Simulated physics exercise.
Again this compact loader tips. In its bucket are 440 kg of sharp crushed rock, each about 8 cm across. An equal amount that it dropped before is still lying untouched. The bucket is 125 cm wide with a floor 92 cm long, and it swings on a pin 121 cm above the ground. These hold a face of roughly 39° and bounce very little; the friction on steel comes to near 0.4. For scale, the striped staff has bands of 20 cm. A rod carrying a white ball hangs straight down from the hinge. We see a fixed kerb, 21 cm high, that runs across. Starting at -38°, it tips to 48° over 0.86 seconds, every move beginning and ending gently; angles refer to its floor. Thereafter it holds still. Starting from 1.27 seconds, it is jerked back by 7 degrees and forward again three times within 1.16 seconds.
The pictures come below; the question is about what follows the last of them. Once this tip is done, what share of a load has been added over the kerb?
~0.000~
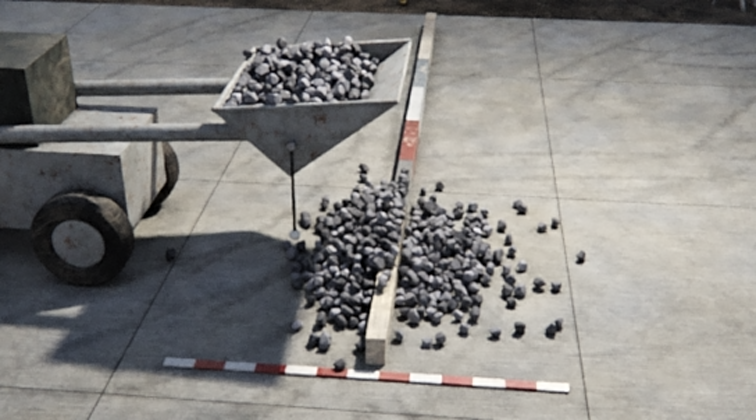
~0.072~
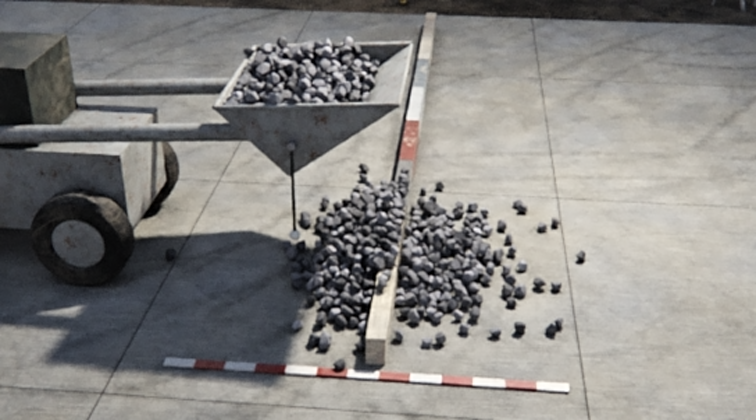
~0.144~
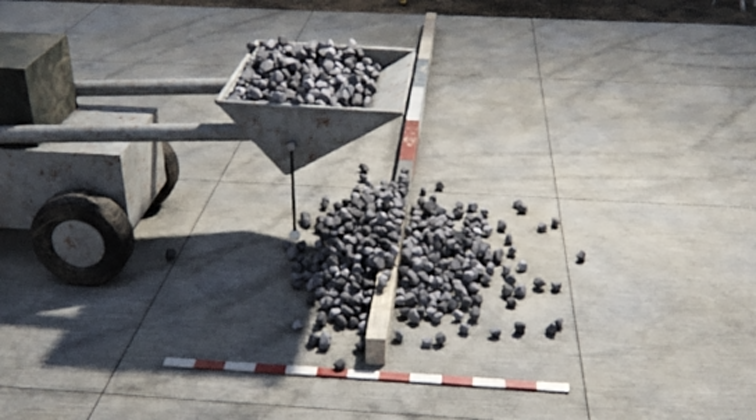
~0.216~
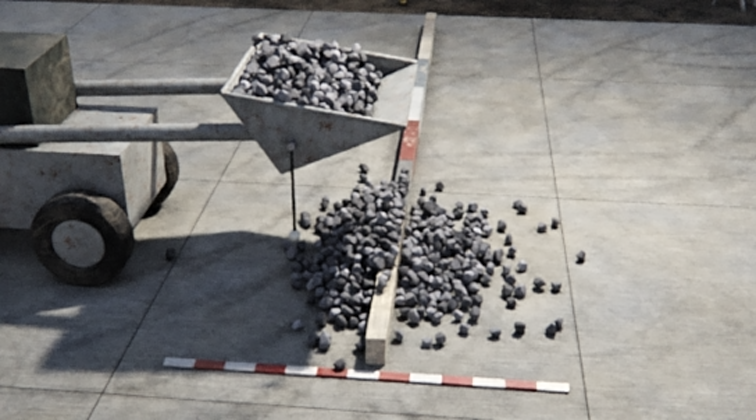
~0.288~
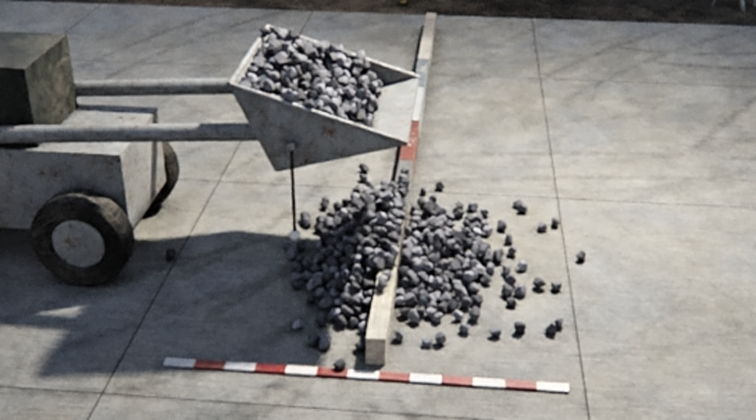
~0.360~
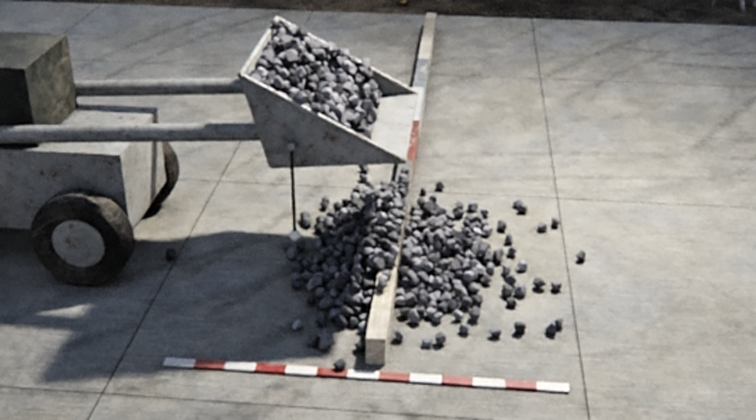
About 72 per cent.
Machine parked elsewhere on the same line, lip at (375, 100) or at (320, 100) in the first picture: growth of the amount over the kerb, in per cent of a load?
Case one about 40 %, case two about 5 %.
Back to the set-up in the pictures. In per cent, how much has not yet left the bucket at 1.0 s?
Around 65 per cent of the load is still inside.
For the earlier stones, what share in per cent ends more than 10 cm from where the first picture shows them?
Close to 5 per cent.
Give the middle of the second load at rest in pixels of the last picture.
(425, 239).
After 0.6 s the floor is at 34°; in per cent of one load, 100 in the bucket, 62 on this side of the kerb, 38 over the kerb; the foremost stones are at (551, 263).
After 1.0 s the floor is at 48°; in per cent of one load, 65 in the bucket, 92 on this side of the kerb, 42 over the kerb; the foremost stones are at (551, 263).
After 2.9 s the floor is at 48°; in per cent of one load, 0 in the bucket, 90 on this side of the kerb, 110 over the kerb; the foremost stones are at (585, 265).
After 5.7 s the floor is at 48°; in per cent of one load, 0 in the bucket, 90 on this side of the kerb, 110 over the kerb; the foremost stones are at (585, 265). Net gain over the kerb, 72.
